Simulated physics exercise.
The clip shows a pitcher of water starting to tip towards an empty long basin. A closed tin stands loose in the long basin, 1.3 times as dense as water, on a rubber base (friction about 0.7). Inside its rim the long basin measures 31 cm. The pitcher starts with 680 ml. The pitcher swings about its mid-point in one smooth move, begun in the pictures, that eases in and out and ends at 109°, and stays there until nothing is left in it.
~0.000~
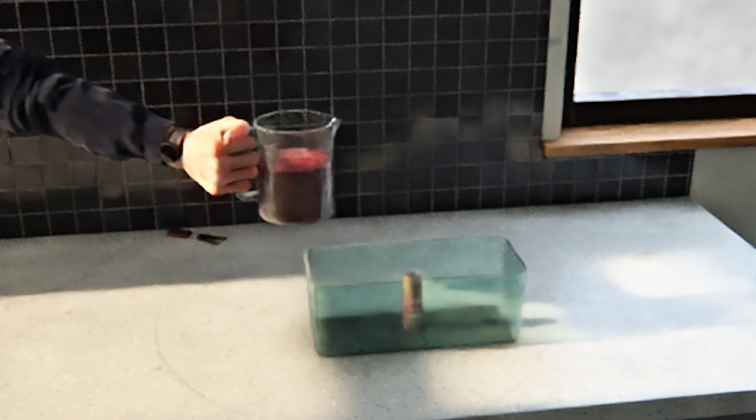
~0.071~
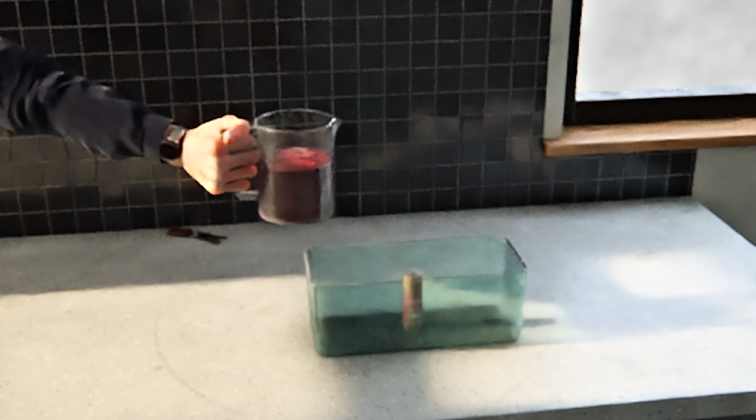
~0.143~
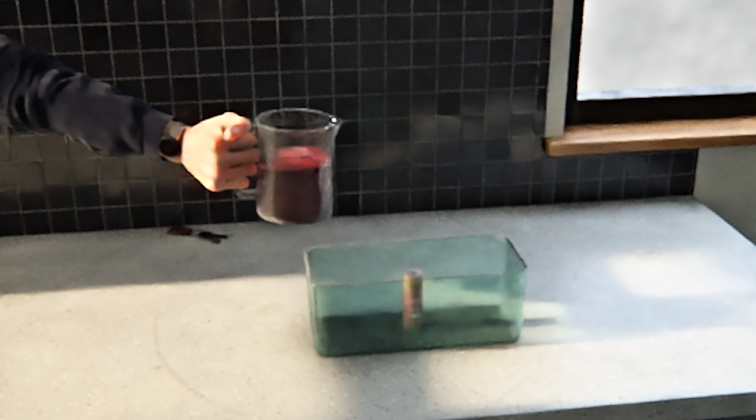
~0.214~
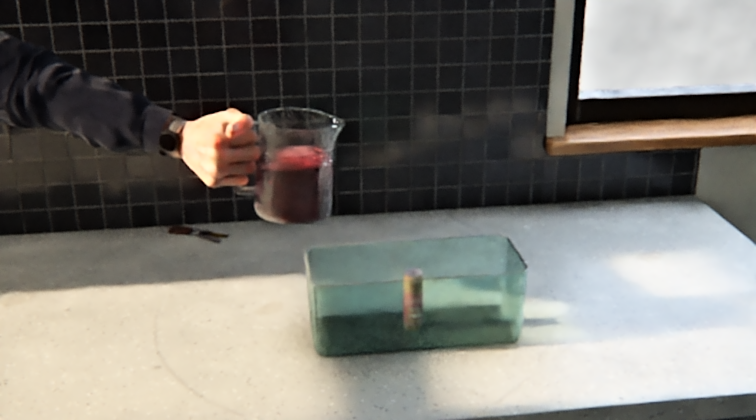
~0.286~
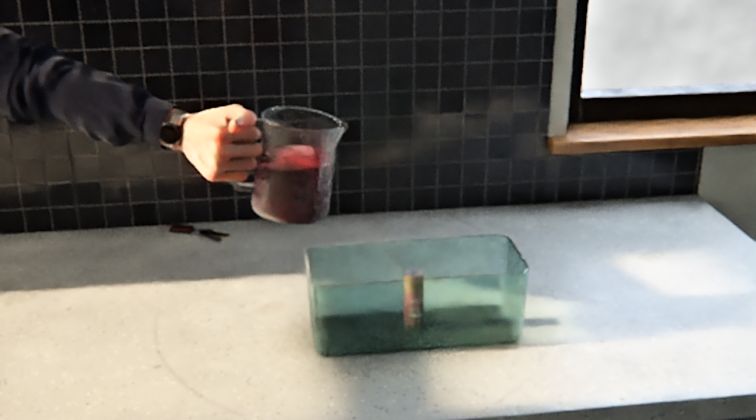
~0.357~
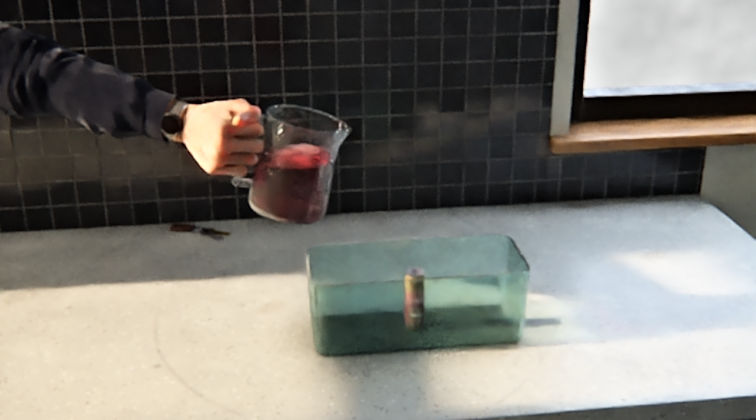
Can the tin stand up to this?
The tin topples.
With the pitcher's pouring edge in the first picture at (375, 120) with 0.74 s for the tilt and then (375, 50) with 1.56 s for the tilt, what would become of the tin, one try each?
First it keeps standing; then it stays up.
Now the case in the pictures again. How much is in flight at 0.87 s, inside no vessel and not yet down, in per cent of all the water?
About 4 per cent.
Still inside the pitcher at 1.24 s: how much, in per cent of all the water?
About 42 per cent.
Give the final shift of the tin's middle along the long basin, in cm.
About 8.5 cm.
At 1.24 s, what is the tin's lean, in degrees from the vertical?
About 30°.
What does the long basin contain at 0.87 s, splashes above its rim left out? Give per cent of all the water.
Near 0 in a hundred.
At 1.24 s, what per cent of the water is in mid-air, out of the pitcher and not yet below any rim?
About 22 per cent.
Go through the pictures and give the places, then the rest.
In the first frame, it leans 0°; its right rim is at (341, 120); the water meets the walls at (259, 160) and (331, 155); the long basin's rim runs from (309, 269) to (516, 254); the tin's top is at (413, 275).
In the second frame, it leans 1°; its right rim is at (342, 120); the water meets the walls at (259, 159) and (331, 155).
In the third frame, it leans 2°; its right rim is at (343, 121); the water meets the walls at (258, 159) and (331, 154).
In the fourth frame, it leans 5°; its right rim is at (345, 123); the water meets the walls at (259, 158) and (332, 154).
In the fifth frame, it leans 9°; its right rim is at (348, 125); the water meets the walls at (259, 157) and (333, 154).
In the sixth frame, it leans 13°; its right rim is at (352, 129); the water meets the walls at (260, 156) and (334, 153).
After 0.87 s the tilt is 64° and 96 per cent is still to pour; the tin stands where it began.
After 1.24 s the tilt is 98° and 41 per cent is still to pour; the tin leans 31°.
After 1.63 s the tilt is 109° and 3 per cent is still to pour; the tin lies on its side.
After 2.06 s the tilt is 109° and 0 per cent is still to pour; the tin lies on its side.
In the end the tin lies on its side.
